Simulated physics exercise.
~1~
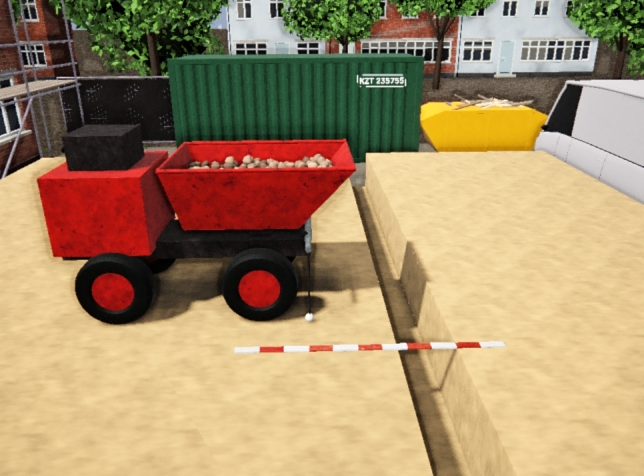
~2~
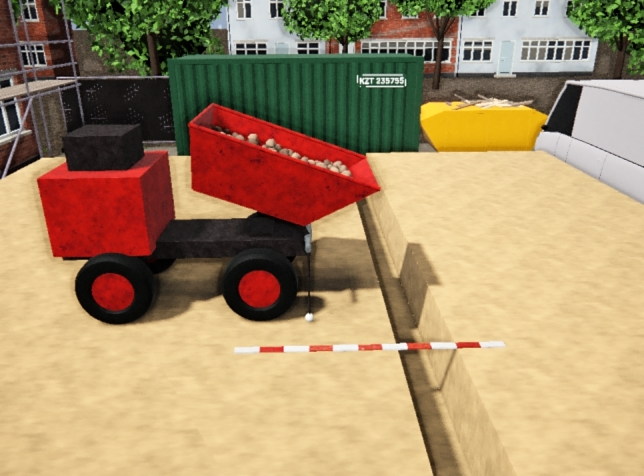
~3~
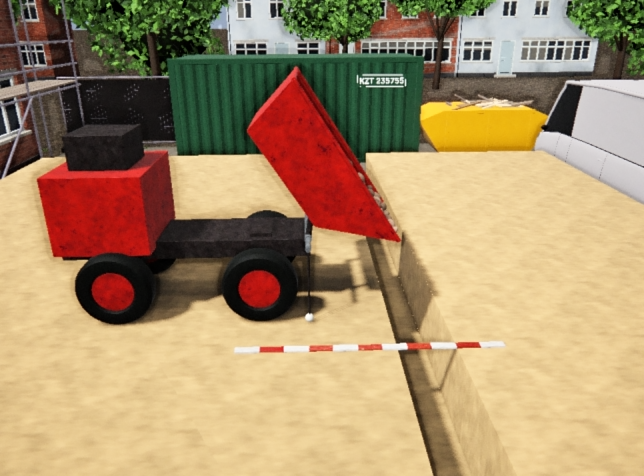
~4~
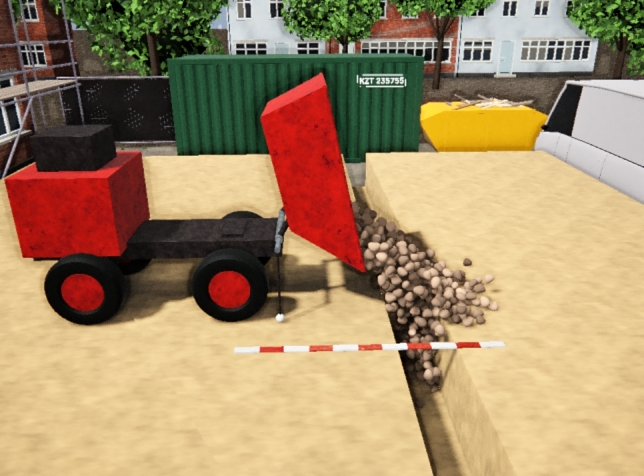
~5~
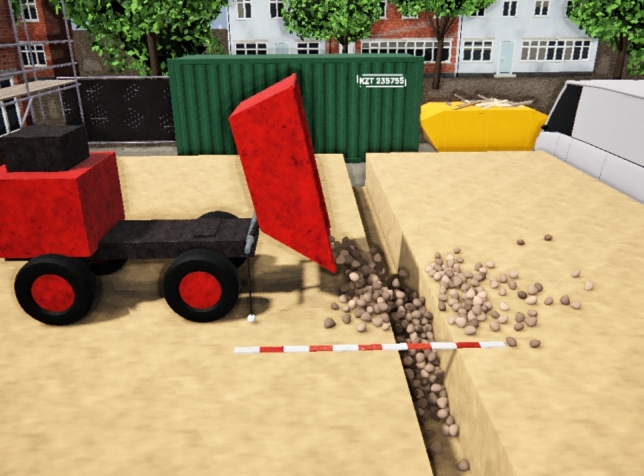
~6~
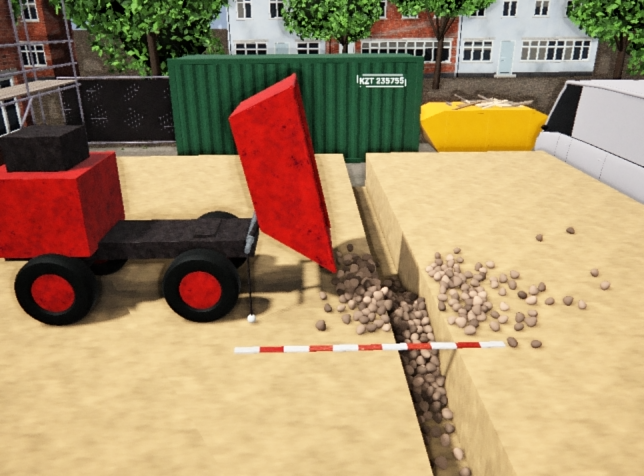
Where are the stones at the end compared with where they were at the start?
At the start the stones are heaped in the dumper's red body. By the end they lie lower and further right, mostly in the trench, with some on the ground on either side of it.
